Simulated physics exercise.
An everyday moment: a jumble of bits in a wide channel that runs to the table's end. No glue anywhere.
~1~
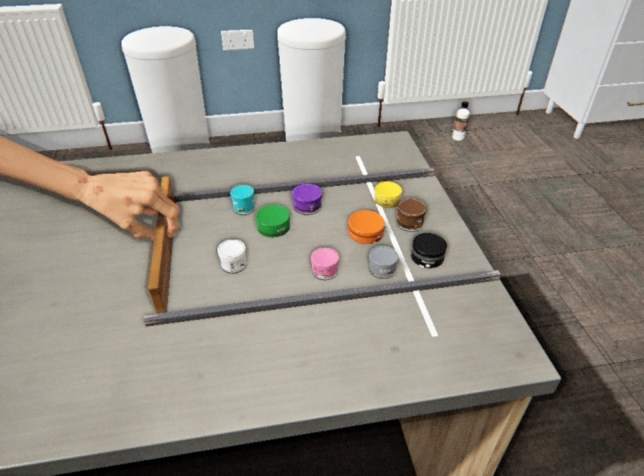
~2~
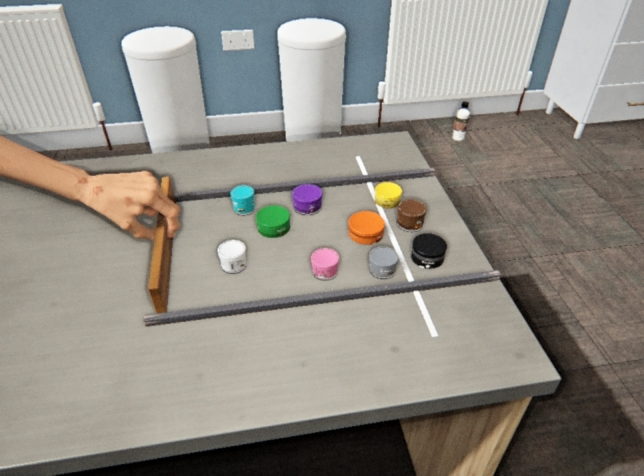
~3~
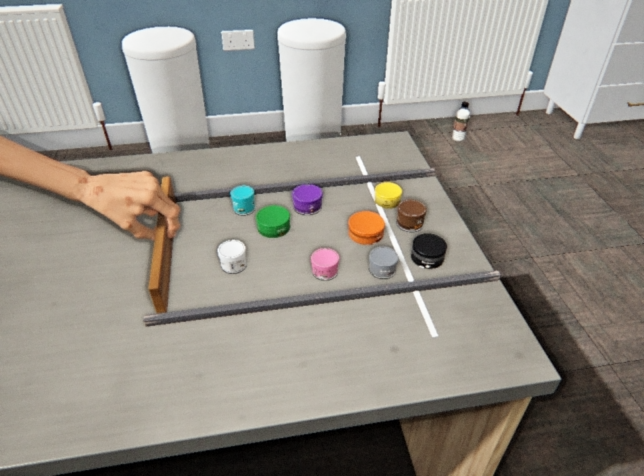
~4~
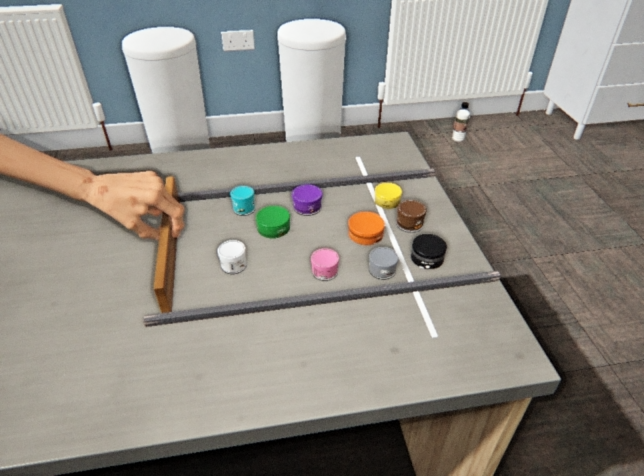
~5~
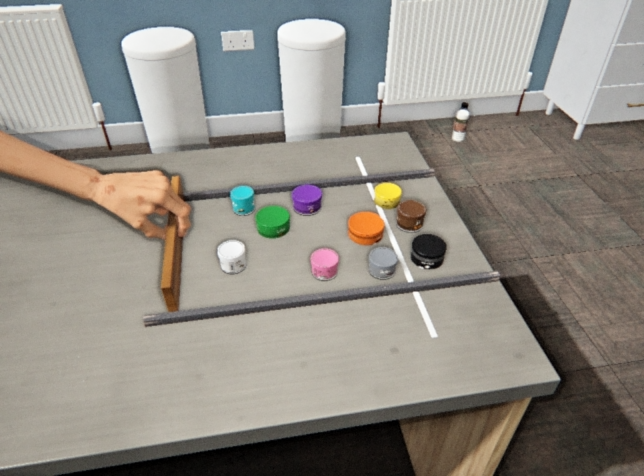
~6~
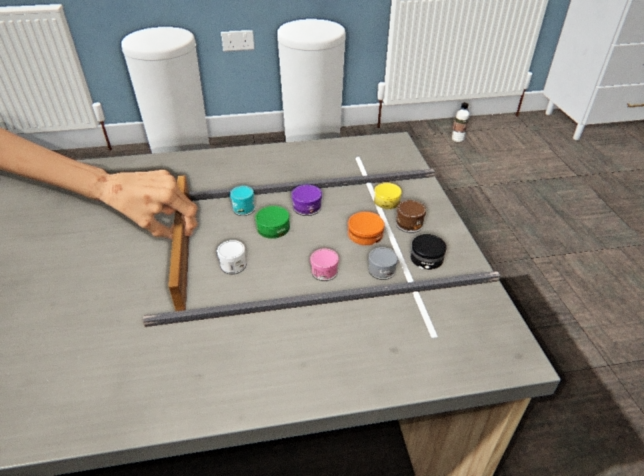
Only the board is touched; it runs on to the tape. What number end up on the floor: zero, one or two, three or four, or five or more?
The number that fall off is zero.
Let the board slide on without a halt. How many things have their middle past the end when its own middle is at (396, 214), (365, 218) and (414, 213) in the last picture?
Place by place, 0, 0 and 1.
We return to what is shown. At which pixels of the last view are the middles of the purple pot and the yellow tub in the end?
First (408, 192), then (436, 193).
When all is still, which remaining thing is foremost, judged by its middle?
That is the yellow tub.
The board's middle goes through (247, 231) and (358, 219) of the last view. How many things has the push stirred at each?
The counts are 2 and 10.
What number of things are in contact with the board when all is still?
It touches 4.
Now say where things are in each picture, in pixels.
Black tub (429, 251); brown tin (411, 215); yellow tub (388, 195); board (164, 239); tape (389, 228), in the first picture.
Brown tin (411, 216); purple pot (308, 200), in the second picture.
Yellow tub (388, 196); pink tin (325, 264), in the third picture.
Black tub (428, 251); orange tub (366, 229), in the fourth picture.
Brown tin (411, 216); board (175, 238), in the fifth picture.
Black tub (428, 252); brown tin (411, 217); yellow tub (387, 196); board (181, 238); tape (388, 229), in the sixth picture.
Soon after, none off yet; black tub at rest near (428, 252); brown tin at rest near (411, 217); yellow tub at rest near (387, 196).
At rest, the number that fall off is zero.
